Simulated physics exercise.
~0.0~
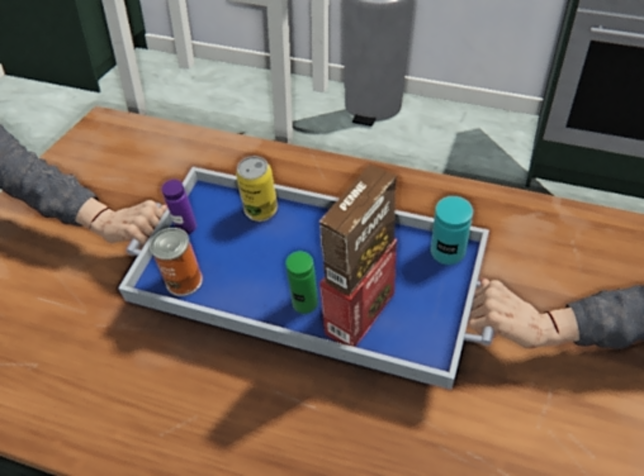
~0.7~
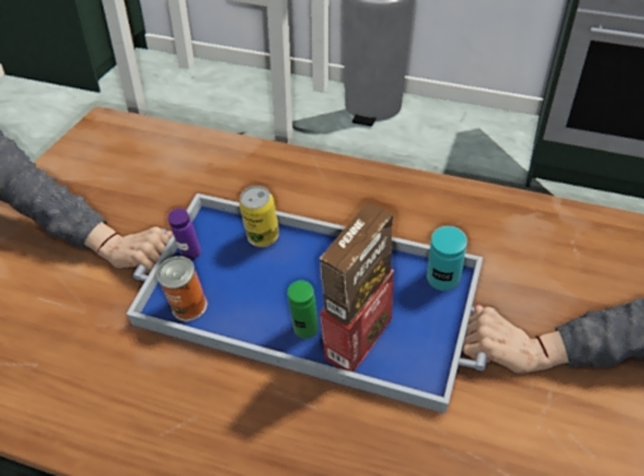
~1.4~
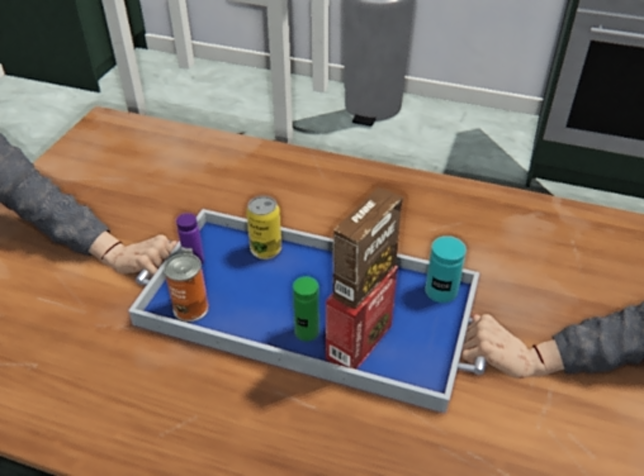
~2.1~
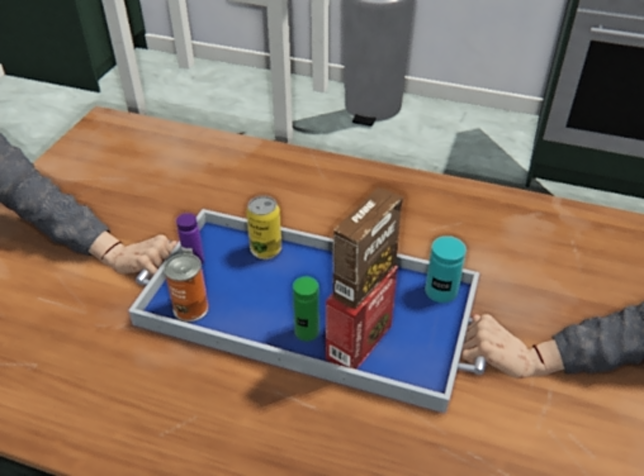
Two hands lowering a blue tray of cans, bottles and stacked packets onto a wooden table, everything still standing at the end.
